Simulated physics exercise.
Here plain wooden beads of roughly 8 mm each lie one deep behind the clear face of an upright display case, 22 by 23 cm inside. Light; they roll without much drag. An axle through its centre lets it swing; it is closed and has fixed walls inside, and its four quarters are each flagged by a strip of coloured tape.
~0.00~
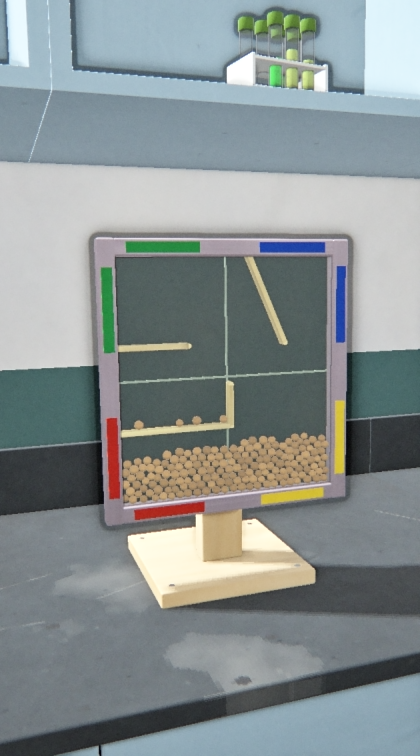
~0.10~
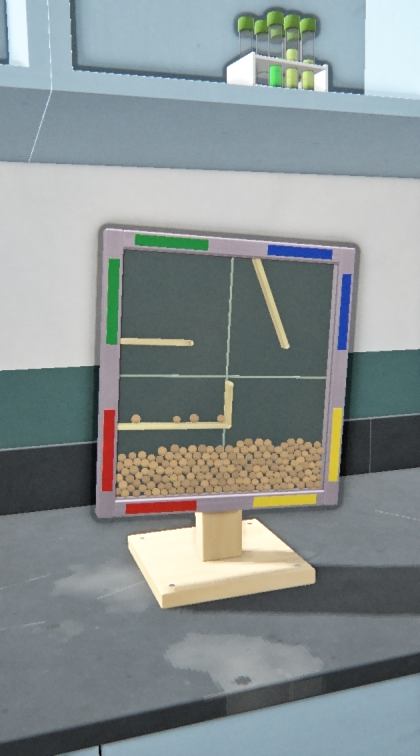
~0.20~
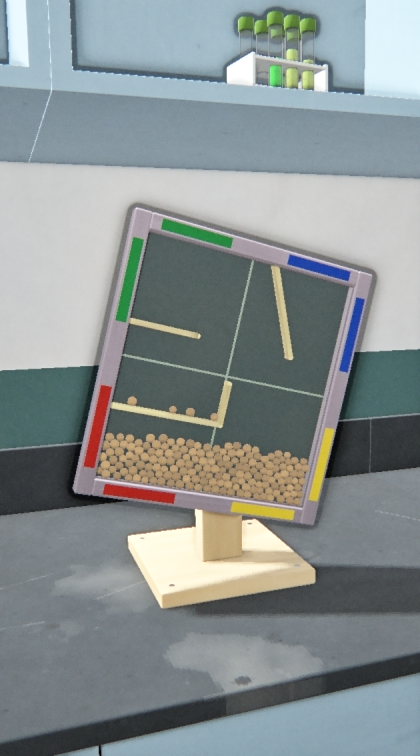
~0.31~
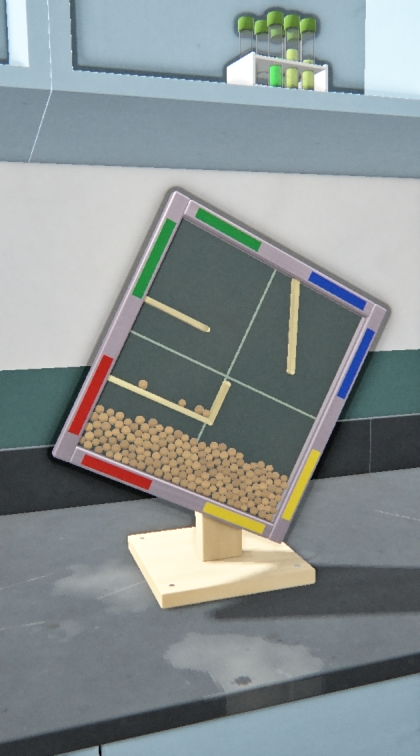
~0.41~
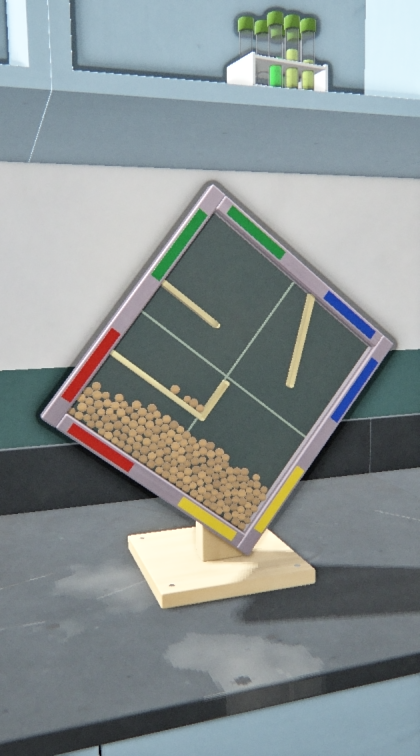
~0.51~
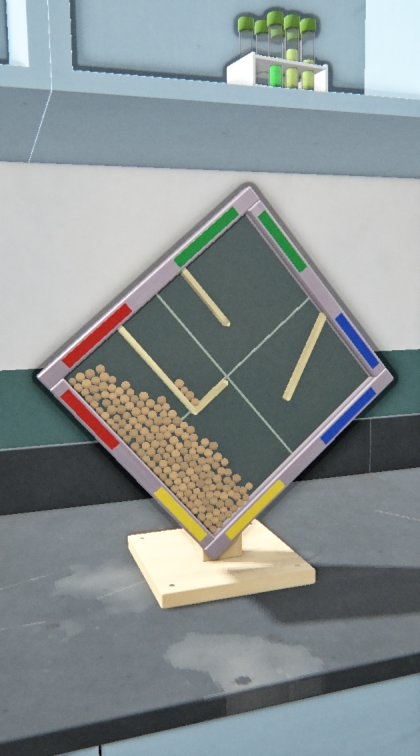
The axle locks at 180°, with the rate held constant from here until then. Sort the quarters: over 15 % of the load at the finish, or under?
Blue quarter - over, green quarter - over, yellow quarter - under, red quarter - under.
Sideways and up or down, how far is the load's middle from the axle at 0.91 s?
About 6 cm left and 6 cm below.
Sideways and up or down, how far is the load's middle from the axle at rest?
Offset from axle: Approx. 4 cm left, 8 cm below.
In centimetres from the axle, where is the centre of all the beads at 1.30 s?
It sits about 5 cm left and about 7 cm below the axle.
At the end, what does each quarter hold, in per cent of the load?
Blue quarter 70%, green quarter 30%, yellow quarter 0%, red quarter 0%.
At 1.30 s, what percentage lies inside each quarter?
Blue quarter: 60; green quarter: 0; yellow quarter: 35; red quarter: 0.
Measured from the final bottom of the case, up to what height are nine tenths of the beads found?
About 9 cm up.
After 0.91 s it has turned 96°, the beads' middle is 6 cm left of and 6 cm below the axle; by quarter, blue 15 %, yellow 75 %, red 10 %.
After 1.72 s it has turned 180°, the beads' middle is 6 cm left of and 6 cm below the axle; by quarter, blue 75 %, green 15 %, yellow 15 %.
At rest by 2.8 s, blue 70 %, green 30 %, yellow 0 %, red 0 %.
